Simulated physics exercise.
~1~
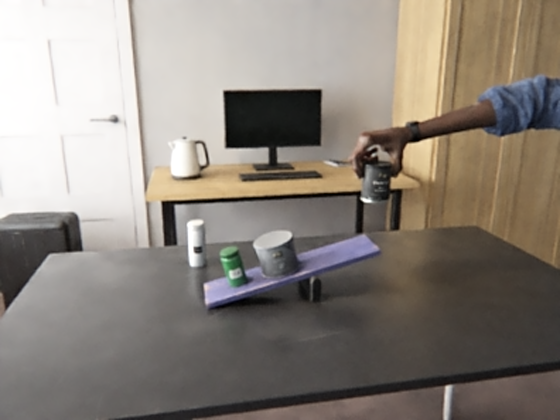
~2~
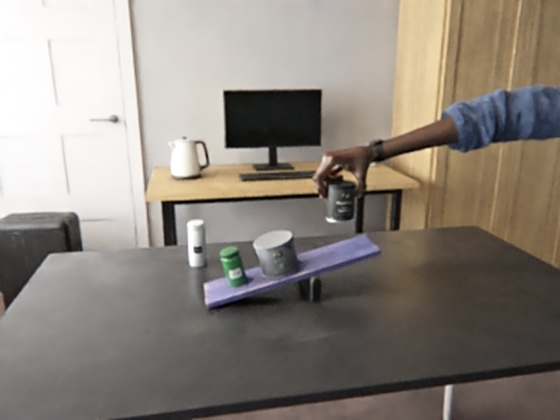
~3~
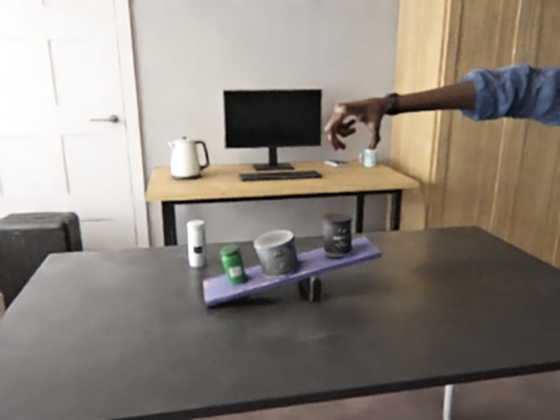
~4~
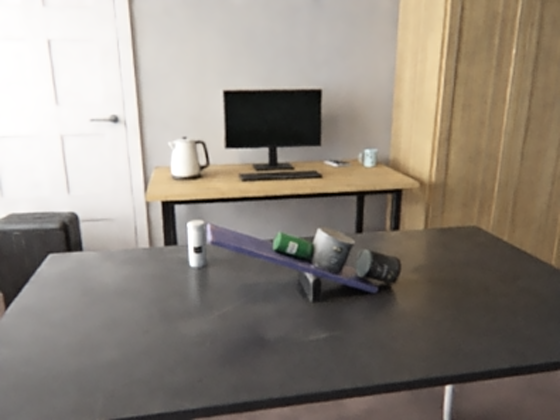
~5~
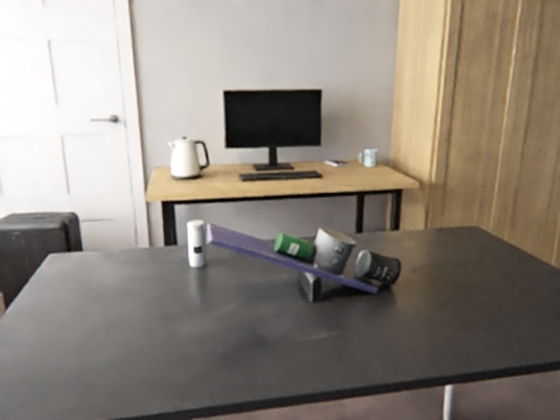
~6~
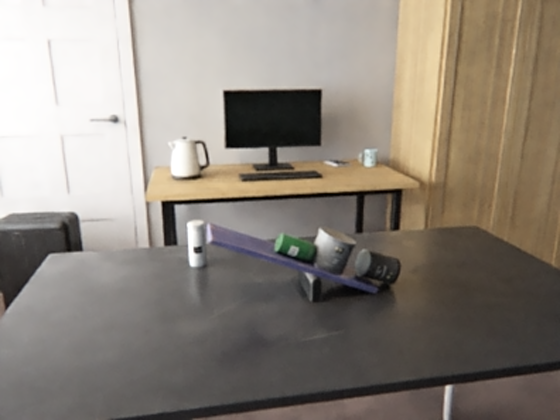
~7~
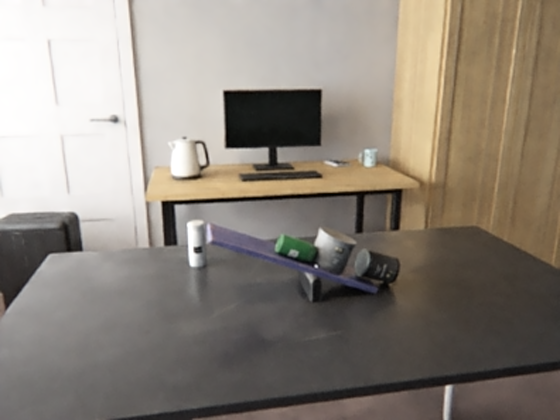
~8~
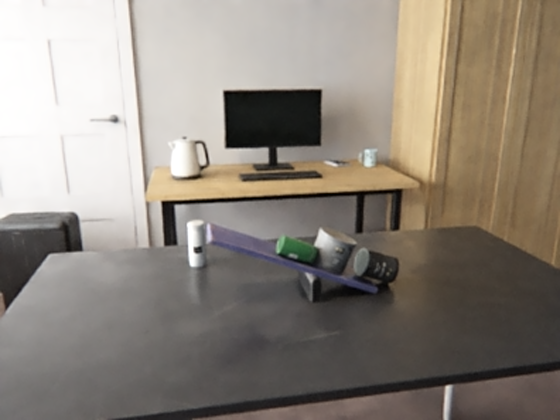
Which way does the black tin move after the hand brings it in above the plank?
The black tin moves down, first as the hand sets it on the raised side of the plank and then as that side drops.
At first, a blue-purple plank rests on a small block on a dark table, its left end low and its right end raised, with a green shaker and a grey tub on it and a white shaker standing nearby. A hand carries a black tin leftward and lowers it onto the raised side. The hand lets go and draws back. The plank swings over, its right end dropping, while the tub shifts right and the green shaker and black tin topple. Finally, the plank stays tipped to the right, with both toppled containers on their sides around the leaning tub.
